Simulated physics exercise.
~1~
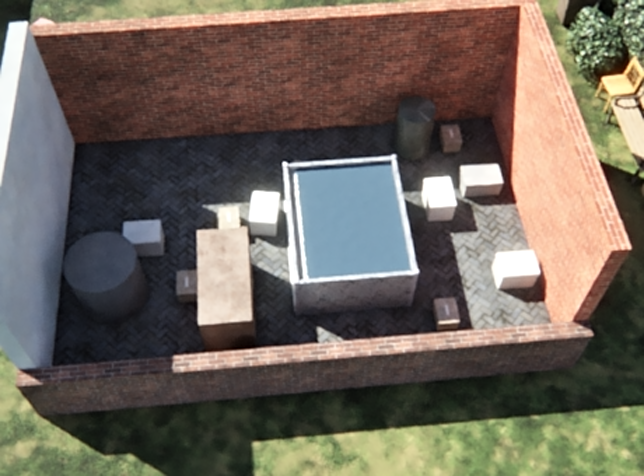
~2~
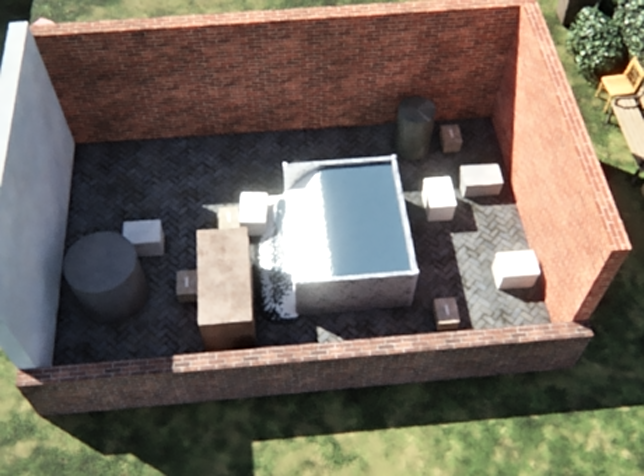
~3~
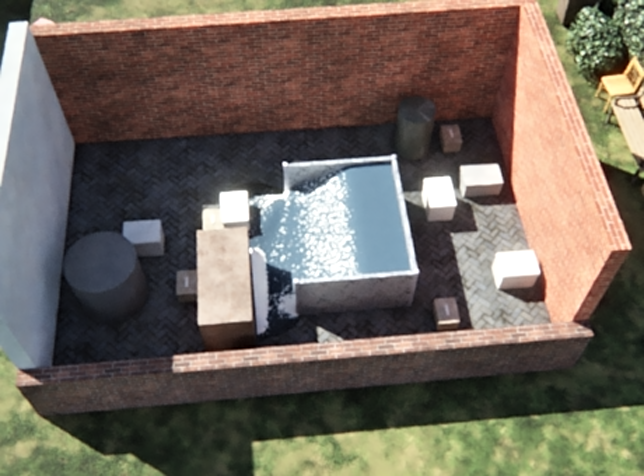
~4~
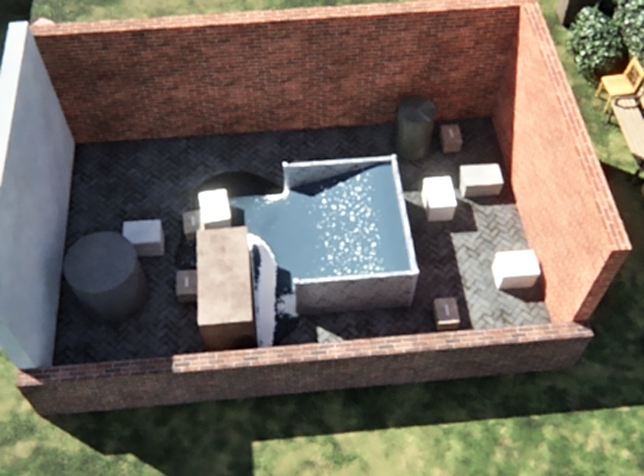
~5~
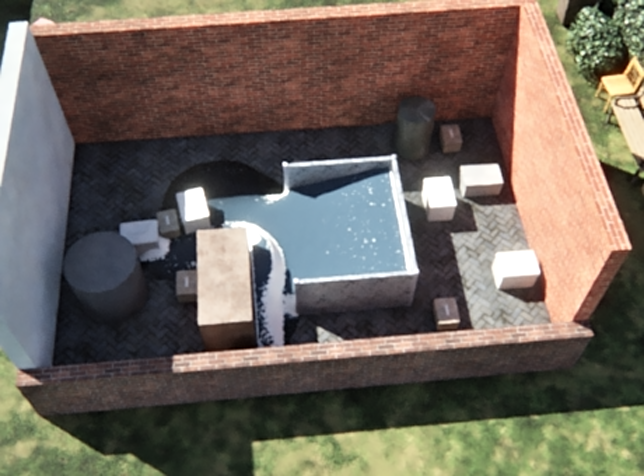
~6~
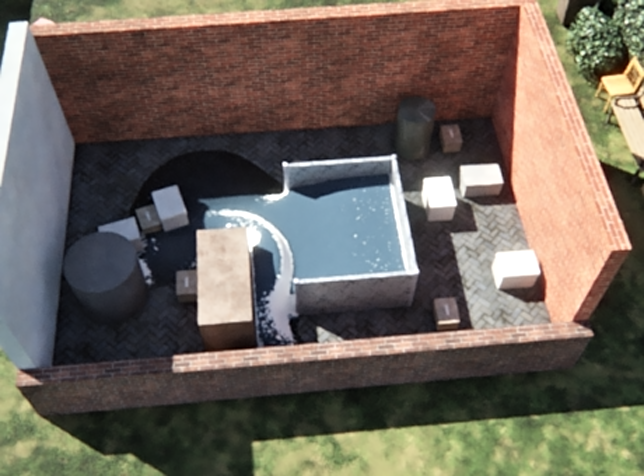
Water bursts out of the left side of a square tank in a brick-walled yard, foaming across the dark paving and around a brown block. It sweeps a white box and a smaller brownish one leftward, and then another white box shifts left with them beside the grey cylinder.
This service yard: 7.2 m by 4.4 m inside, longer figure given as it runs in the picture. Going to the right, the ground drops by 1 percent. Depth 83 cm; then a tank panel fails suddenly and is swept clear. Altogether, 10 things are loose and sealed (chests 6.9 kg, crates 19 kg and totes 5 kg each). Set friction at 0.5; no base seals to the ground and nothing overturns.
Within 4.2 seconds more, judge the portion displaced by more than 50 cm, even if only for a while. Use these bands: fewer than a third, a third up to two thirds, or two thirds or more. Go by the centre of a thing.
It falls in a third up to two thirds.
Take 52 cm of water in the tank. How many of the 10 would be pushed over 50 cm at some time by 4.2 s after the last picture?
It would come to 5 of them.
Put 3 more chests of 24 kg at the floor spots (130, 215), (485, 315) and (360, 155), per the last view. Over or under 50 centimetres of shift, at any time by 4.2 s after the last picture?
In the order asked: Farther than that, farther than that, not as far.
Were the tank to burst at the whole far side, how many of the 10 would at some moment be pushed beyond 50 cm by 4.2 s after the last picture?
Result: 7.
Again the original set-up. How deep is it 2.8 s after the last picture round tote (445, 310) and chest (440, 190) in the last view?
About 14 and 0 cm.
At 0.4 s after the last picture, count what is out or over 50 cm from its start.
Count then: 3.
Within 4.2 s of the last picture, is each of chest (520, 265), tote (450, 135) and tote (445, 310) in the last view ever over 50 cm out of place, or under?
Well, in that order it's topping it, not reaching it, topping it.
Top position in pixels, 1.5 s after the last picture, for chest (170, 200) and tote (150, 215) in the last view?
(99, 126) and (92, 161), roughly.
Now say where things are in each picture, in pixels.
In the first frame, a chest at (264, 207), on the bottom; a tote at (229, 218) rests on the ground; water covers 3.1 m2; 0 of 10 have shifted.
In the second frame, a chest at (253, 207), on the bottom, 16 cm from its start; a tote at (229, 218), on the bottom; water covers 4.3 m2; 1 of 10 have shifted.
In the third frame, a chest at (234, 207), on the bottom, 45 cm from its start; a tote at (213, 220) rests on the ground, 25 cm from its start; water covers 5.4 m2; 2 of 10 have shifted.
In the fourth frame, a chest at (215, 206) rests on the ground, 75 cm from its start; a tote at (193, 221), on the bottom, 55 cm from its start; 6.5 m2 under water; 2 of 10 have shifted.
In the fifth frame, a chest at (192, 205), afloat, 109 cm from its start; a tote at (168, 221) rests on the ground, 93 cm from its start; water covers 7.9 m2; 2 of 10 have shifted.
In the sixth frame, a chest at (169, 202) floats, 145 cm from its start; a tote at (148, 217) rests on the ground, 123 cm from its start; water covers 9.4 m2; 3 of 10 have shifted.
Then, 0.4 s after the last picture 3 of 10 are over 50 cm from their spots; 2 afloat.
Then, 1.5 s after the last picture 4 of 10 are over 50 cm from their spots; 3 afloat.
Then, 2.8 s after the last picture 5 of 10 are over 50 cm from their spots; 4 afloat.
Then, 4.2 s after the last picture 5 of 10 are over 50 cm from their spots, and 6 have been at some point; 6 afloat.
